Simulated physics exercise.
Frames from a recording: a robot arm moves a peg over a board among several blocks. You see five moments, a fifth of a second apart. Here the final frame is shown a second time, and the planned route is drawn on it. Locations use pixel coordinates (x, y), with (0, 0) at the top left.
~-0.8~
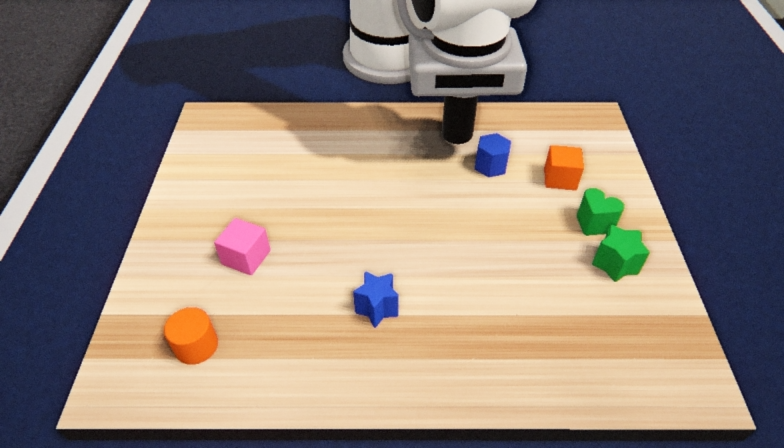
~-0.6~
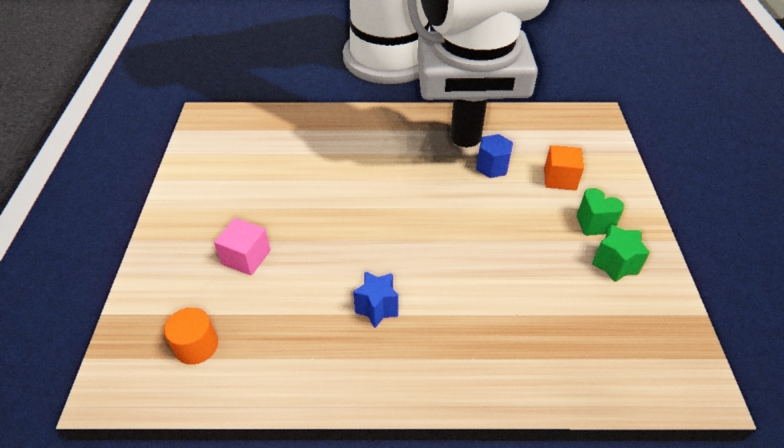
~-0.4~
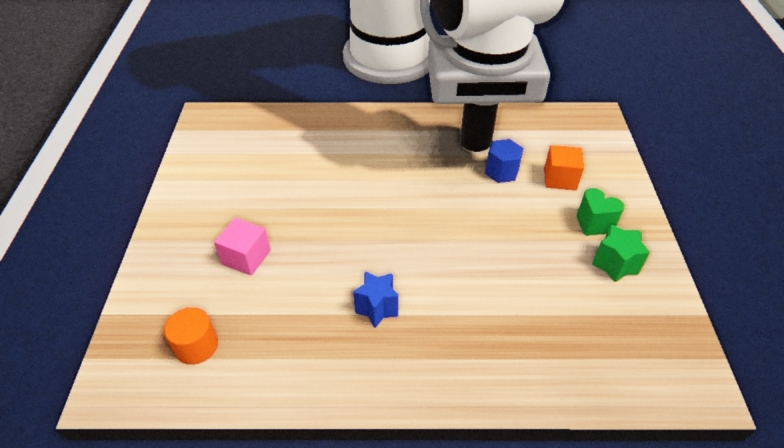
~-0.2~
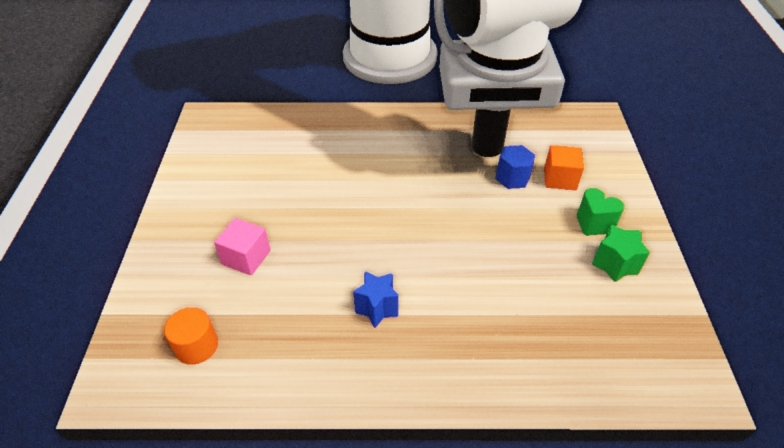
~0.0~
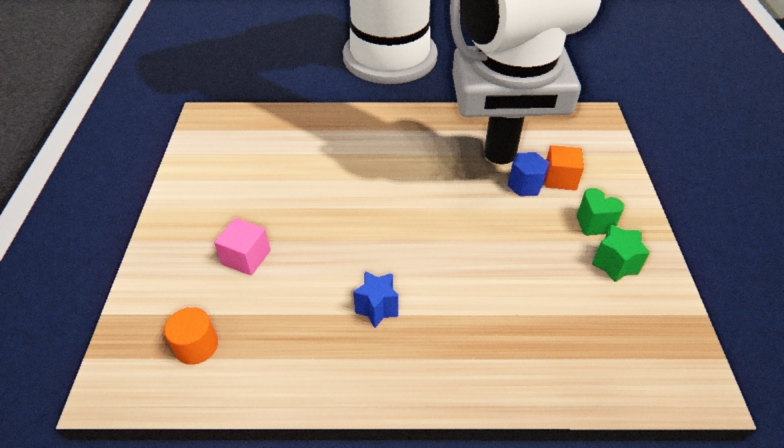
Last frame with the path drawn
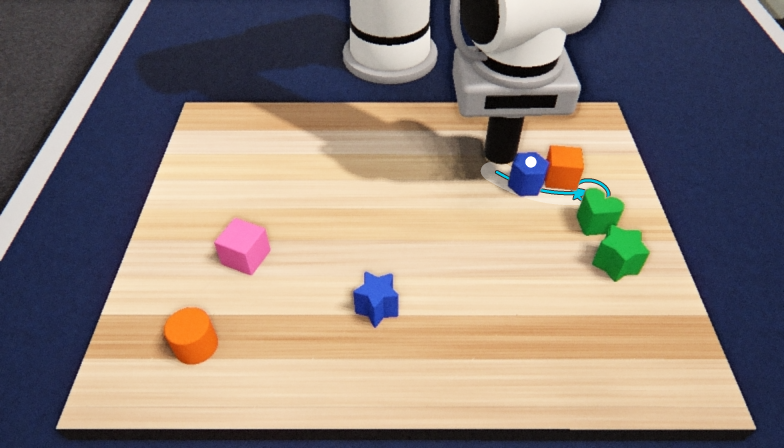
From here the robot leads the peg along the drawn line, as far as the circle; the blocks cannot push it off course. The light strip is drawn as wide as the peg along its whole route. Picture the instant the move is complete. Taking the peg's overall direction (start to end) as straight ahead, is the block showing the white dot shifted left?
No.
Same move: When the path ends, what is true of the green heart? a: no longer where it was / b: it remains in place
The correct letter is a.
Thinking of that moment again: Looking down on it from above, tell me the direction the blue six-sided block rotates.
It turns round clockwise.
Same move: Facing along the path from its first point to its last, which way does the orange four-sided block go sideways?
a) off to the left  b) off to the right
The correct letter is a.
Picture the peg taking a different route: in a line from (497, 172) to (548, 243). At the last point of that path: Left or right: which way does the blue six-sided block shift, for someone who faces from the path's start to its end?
Gets pushed left.
The drawn path runs from (497, 172) over (525, 186) and (559, 193) to (592, 192); the dot is on the blue six-sided block.
On the path given first. One third of the way, peg (530, 169); blue six-sided block (560, 179), turned 15° clockwise; orange four-sided block (576, 158), turned 40° anticlockwise.
Two thirds of the way, peg (564, 176); blue six-sided block (594, 188), turned 25° clockwise; orange four-sided block (590, 157), turned 55° anticlockwise; green heart (621, 210), turned 30° clockwise.
At the end, peg (598, 175); blue six-sided block (625, 190), turned 45° clockwise; orange four-sided block (613, 151), turned 75° anticlockwise; green heart (637, 216), turned 65° clockwise.
